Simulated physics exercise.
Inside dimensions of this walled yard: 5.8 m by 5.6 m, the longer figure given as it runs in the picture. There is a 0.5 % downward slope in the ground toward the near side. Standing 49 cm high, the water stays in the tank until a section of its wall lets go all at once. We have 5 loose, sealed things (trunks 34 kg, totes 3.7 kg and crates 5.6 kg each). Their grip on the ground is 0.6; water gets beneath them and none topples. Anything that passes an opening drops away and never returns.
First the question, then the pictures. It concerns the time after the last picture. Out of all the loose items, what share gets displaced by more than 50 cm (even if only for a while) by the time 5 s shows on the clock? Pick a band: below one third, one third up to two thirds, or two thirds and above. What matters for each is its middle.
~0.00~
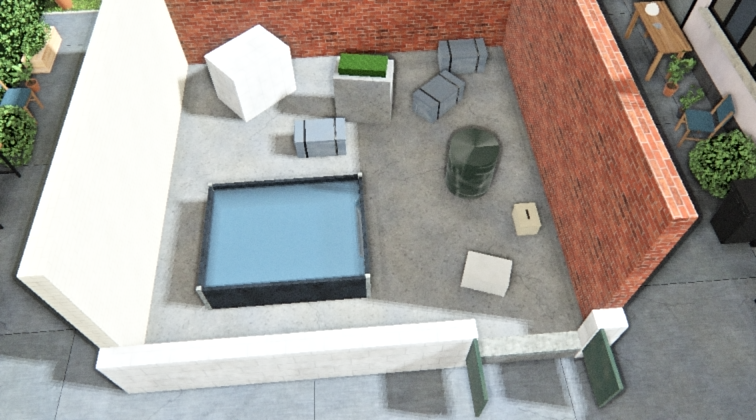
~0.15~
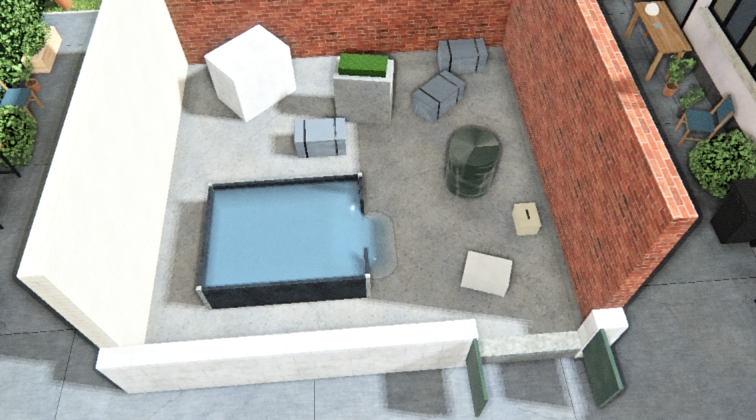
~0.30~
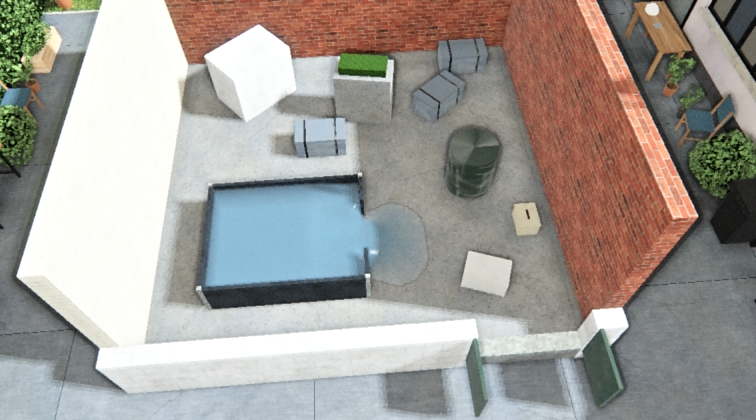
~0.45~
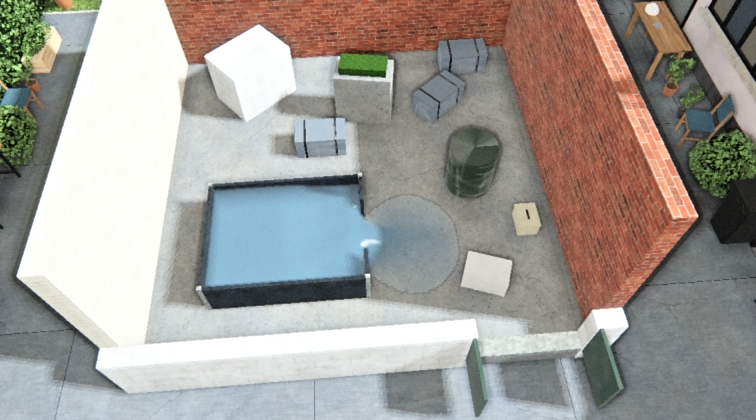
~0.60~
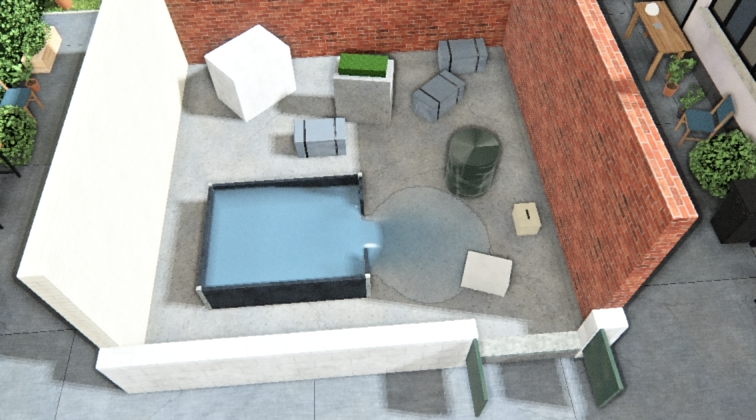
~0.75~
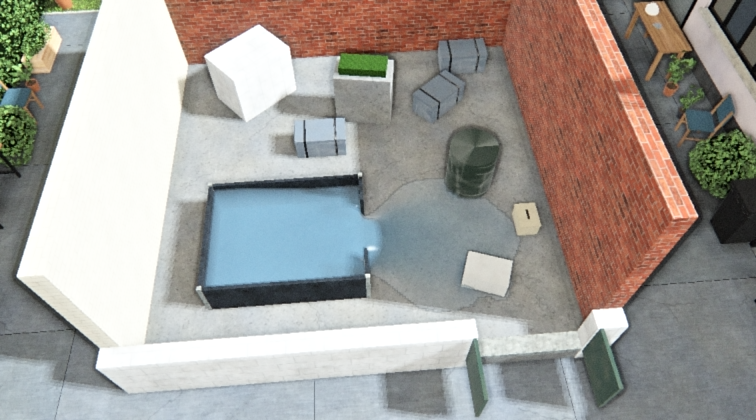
The share is one third up to two thirds.
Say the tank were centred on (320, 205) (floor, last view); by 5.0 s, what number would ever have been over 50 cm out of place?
2.
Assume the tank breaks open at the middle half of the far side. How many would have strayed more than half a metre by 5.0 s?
1.
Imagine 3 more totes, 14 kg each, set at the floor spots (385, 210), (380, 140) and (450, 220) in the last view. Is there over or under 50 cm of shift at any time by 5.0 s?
In order: Within it, within it, beyond it.
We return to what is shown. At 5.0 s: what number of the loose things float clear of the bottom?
0.
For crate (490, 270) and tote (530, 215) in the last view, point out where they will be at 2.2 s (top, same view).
First near (562, 320), second near (555, 218).
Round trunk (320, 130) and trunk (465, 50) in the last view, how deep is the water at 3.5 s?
Some 0 cm at the first, some 3 cm at the second.
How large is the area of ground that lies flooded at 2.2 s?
Some 13 m2 of it.
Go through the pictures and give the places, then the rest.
The first picture shows a crate at (488, 268) rests on the ground; a trunk at (439, 88), on the bottom; 3.4 m2 under water; 0 of 5 have shifted.
The second picture shows a crate at (488, 268) rests on the ground; a trunk at (439, 88) rests on the ground; 3.8 m2 under water; 0 of 5 have shifted.
The third picture shows a crate at (488, 268), on the bottom; a trunk at (439, 88), on the bottom; water covers 4.4 m2; 0 of 5 have shifted.
The fourth picture shows a crate at (488, 268), on the bottom; a trunk at (439, 88) rests on the ground; 5.1 m2 under water; 0 of 5 have shifted.
The fifth picture shows a crate at (488, 268) rests on the ground; a trunk at (439, 88), on the bottom; water covers 5.9 m2; 0 of 5 have shifted.
The sixth picture shows a crate at (488, 268), on the bottom; a trunk at (439, 88), on the bottom; water covers 6.7 m2; 0 of 5 have shifted.
After 1.1 s 0 of 5 are over 50 cm from their spots; 0 afloat.
After 2.2 s 1 of 5 are over 50 cm from their spots; 1 afloat.
After 3.5 s 2 of 5 are over 50 cm from their spots; 1 afloat.
After 5.0 s 2 of 5 are over 50 cm from their spots, and 2 have been at some point; 0 afloat.
